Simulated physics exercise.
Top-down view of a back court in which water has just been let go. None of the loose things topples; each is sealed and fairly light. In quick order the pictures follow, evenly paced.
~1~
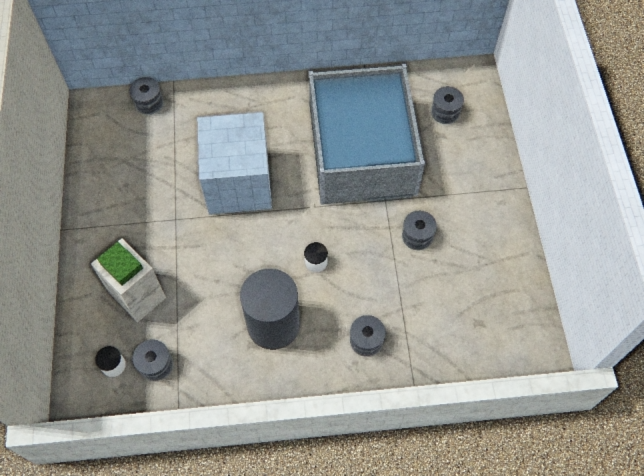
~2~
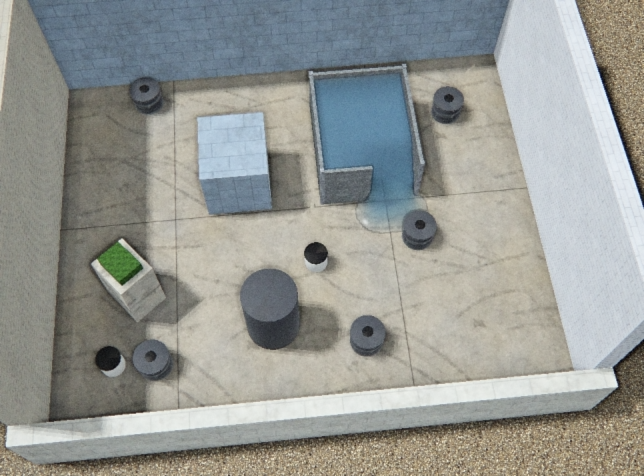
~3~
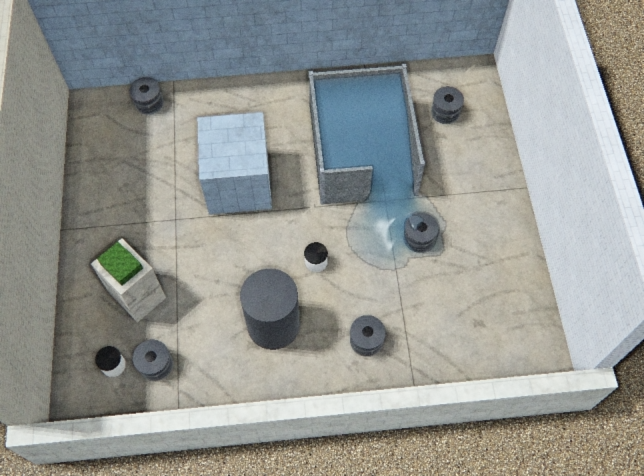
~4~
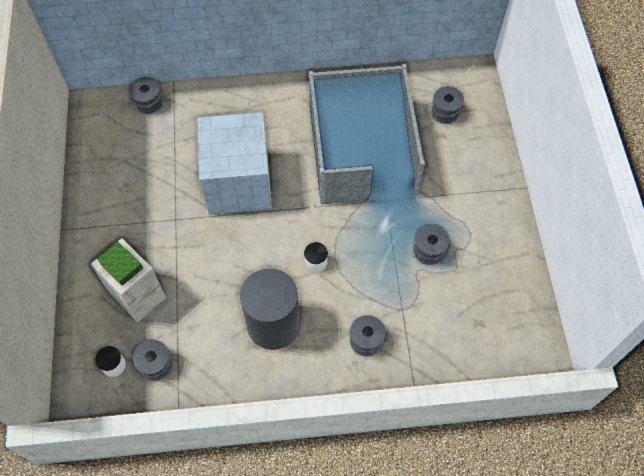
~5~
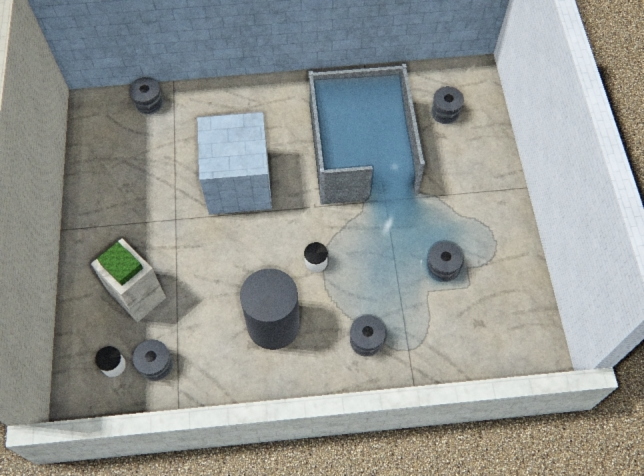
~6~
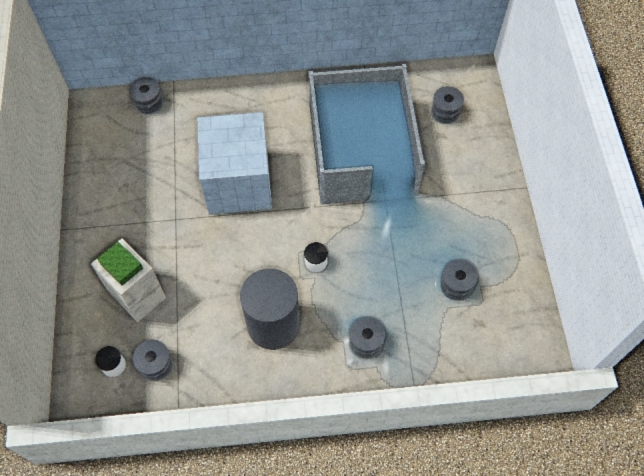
Water poured through a gap in the front of the raised pool and spread across the court floor, pushing one dark round tub toward the lower right while the other objects stayed nearly still.
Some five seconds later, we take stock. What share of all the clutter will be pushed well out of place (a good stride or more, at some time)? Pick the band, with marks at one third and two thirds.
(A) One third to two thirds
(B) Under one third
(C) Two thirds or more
Answer: B.
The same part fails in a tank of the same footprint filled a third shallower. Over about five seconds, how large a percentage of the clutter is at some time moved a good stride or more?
Near 30 per cent of the loose things.
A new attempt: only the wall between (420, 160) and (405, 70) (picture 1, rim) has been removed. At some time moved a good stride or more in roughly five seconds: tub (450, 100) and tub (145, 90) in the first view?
One by one - carried at least that far and carried at least that far.
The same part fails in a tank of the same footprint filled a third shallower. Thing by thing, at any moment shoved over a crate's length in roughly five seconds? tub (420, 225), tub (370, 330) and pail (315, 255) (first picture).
The first reached the mark, the second reached the mark, the third stopped before it.
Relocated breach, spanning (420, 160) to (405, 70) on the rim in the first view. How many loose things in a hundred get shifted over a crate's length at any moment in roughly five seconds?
It comes to some 30 per cent.
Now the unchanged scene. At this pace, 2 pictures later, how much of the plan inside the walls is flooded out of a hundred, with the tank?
That works out to about 25 in a hundred.
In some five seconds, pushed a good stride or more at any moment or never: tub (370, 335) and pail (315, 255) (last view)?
The first one covered that distance and the second one stopped shy.
A moment on, 1 of 7 are well off their spots; 0 afloat.
Next, 2 of 7 are well off their spots; 2 afloat.
Later, 2 of 7 are well off their spots; 1 afloat.
In the end, 2 of 7 are well off their spots, and 2 have been at some point; 2 afloat.
